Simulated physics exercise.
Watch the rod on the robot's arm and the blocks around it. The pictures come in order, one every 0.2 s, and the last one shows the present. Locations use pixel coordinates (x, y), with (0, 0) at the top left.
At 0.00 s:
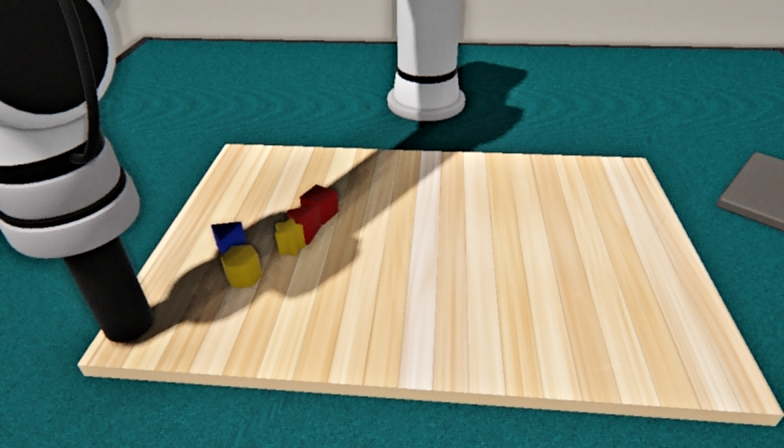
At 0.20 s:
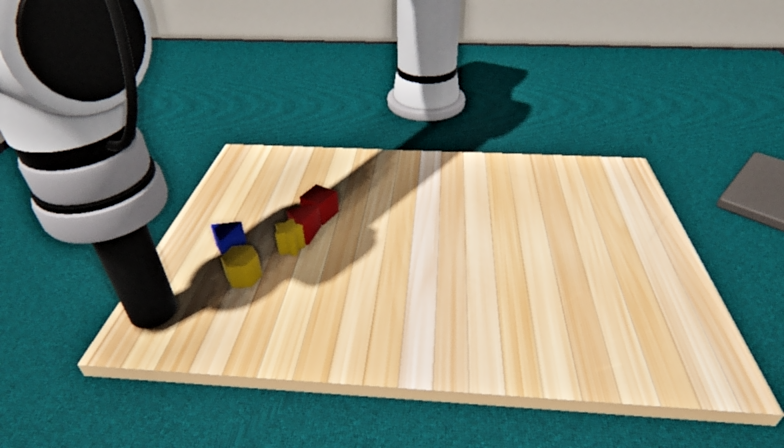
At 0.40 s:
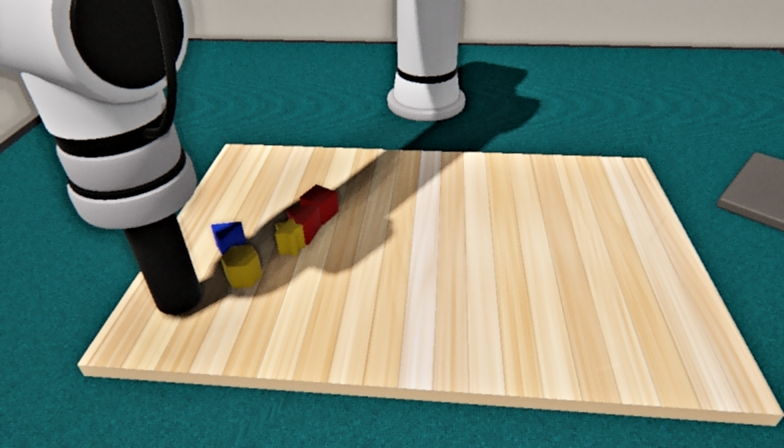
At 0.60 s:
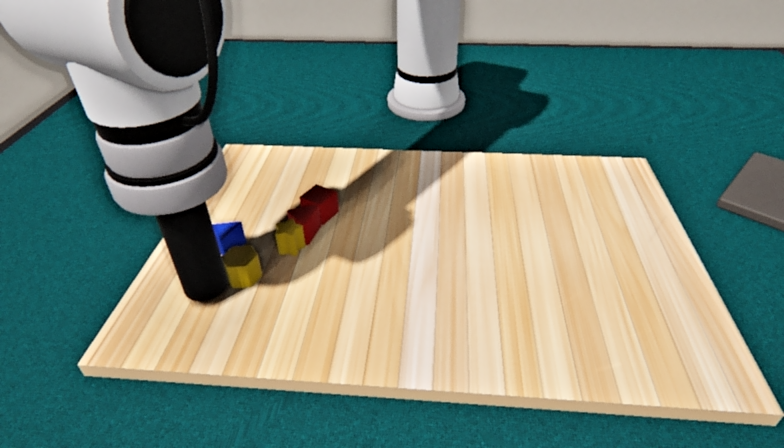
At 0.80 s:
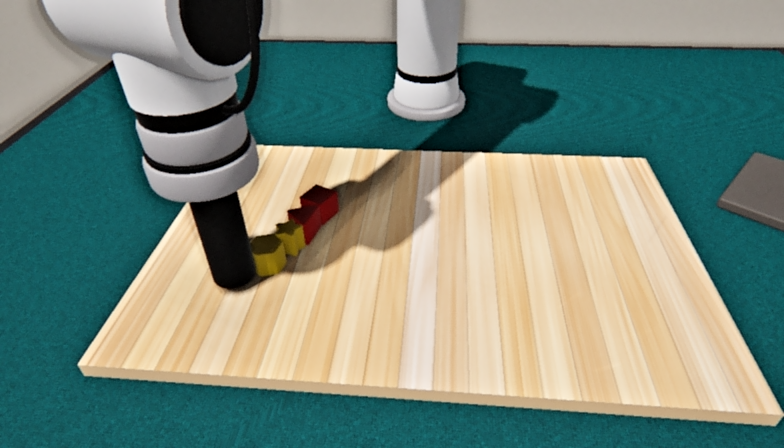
On a wooden board over a green surface, a robot arm slid its black rod rightward and slightly away, passing in front of a blue block and nudging a yellow block toward another yellow one.
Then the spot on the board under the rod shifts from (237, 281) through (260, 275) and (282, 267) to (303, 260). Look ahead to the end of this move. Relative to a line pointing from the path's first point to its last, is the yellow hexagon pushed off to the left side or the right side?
Answer: Left.
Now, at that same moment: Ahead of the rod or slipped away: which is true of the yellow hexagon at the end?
It stays on the rod's front.
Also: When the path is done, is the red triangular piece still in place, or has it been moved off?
Displaced.
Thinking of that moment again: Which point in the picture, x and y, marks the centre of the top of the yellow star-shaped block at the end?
For the centre of its top, I'd go with (325, 202).
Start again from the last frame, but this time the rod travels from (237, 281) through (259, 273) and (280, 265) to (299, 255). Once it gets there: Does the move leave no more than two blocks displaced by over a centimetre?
Final answer: No.
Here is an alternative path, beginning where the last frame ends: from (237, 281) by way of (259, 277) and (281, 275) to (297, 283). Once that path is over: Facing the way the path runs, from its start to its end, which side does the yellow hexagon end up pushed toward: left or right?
It's pushed left.
On the path given first. Halfway along, rod at (270, 264); yellow hexagon at (294, 229), turned 35° anticlockwise; yellow star-shaped block at (307, 214); red triangular piece at (325, 204); red four-sided block at (325, 190), turned 40° anticlockwise.
At the end, rod at (302, 253); yellow hexagon at (320, 217), turned 50° anticlockwise; yellow star-shaped block at (325, 202); red triangular piece at (347, 195); red four-sided block at (327, 185), turned 55° anticlockwise.
